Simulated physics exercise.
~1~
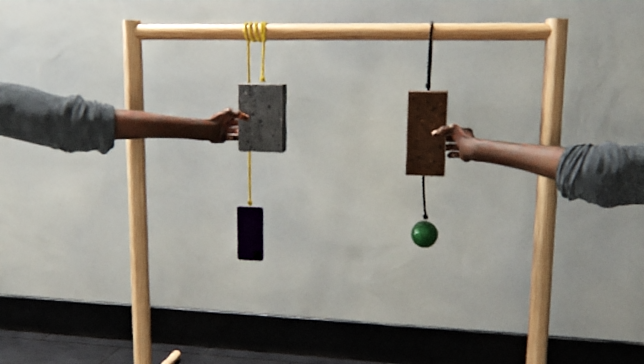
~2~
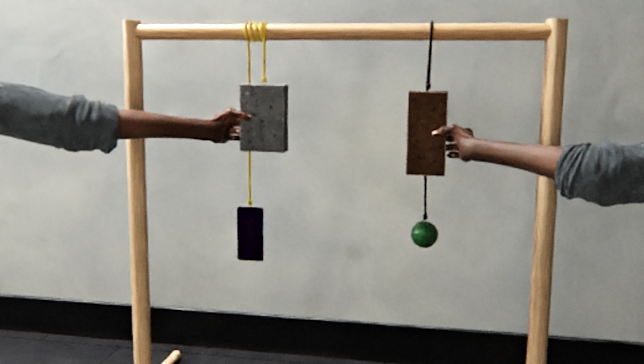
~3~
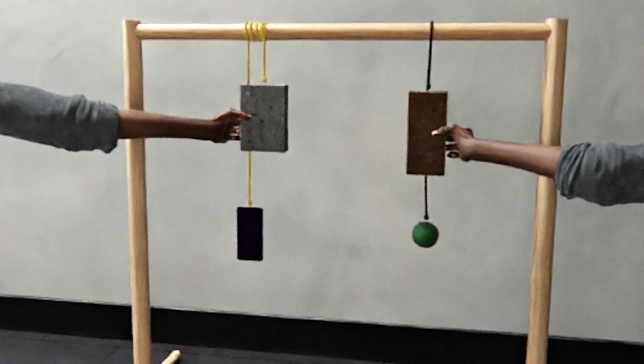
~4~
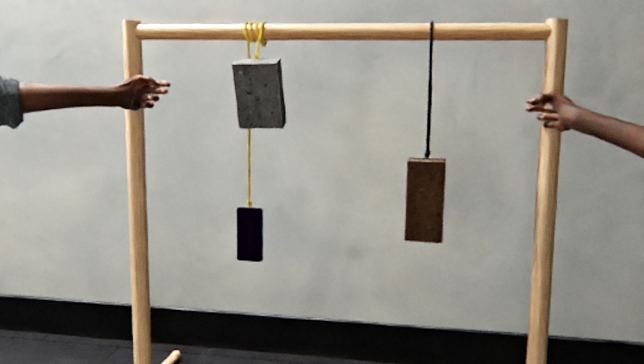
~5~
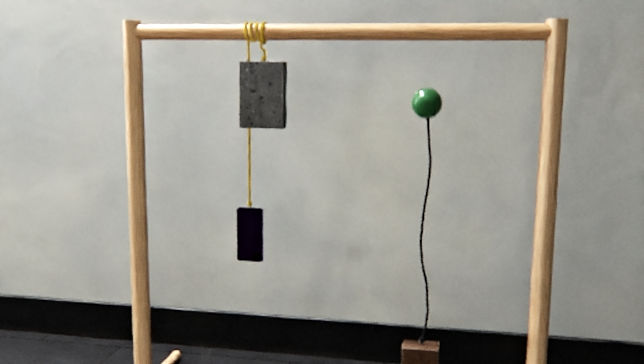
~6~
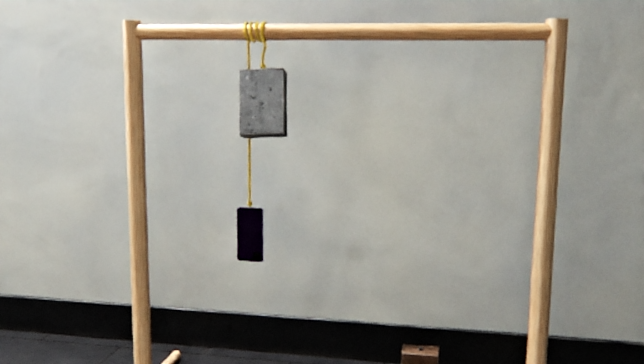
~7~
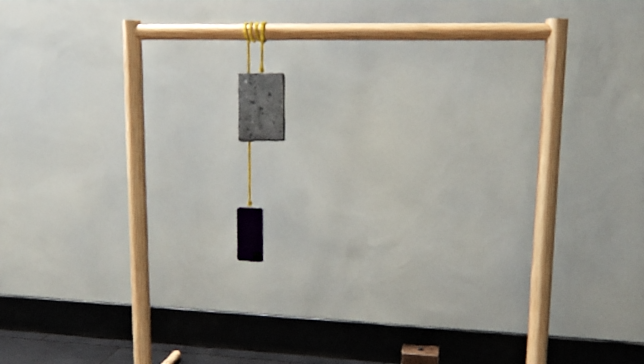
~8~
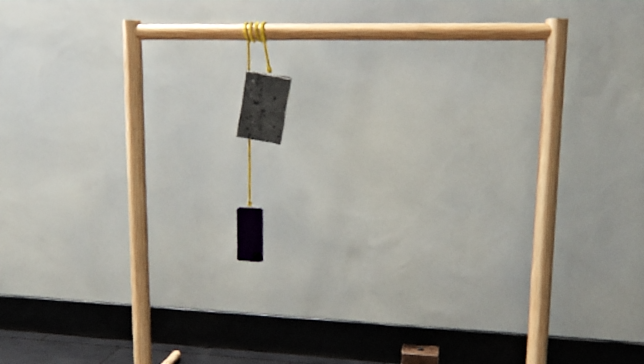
Two hands reach in from either side of a pale wooden frame, steadying a grey paver on the left and a brown brick on the right, in a steady front view against a grey wall. The paver hangs from yellow cord looped over the rail, with a dark phone below it, while the brick hangs on black cord above a green ball. Both hands let go and withdraw. The brick drops to the floor as the ball is carried upward, then ball and cord vanish from view. The paver shifts and tilts slightly but stays hanging, the phone still beneath it.
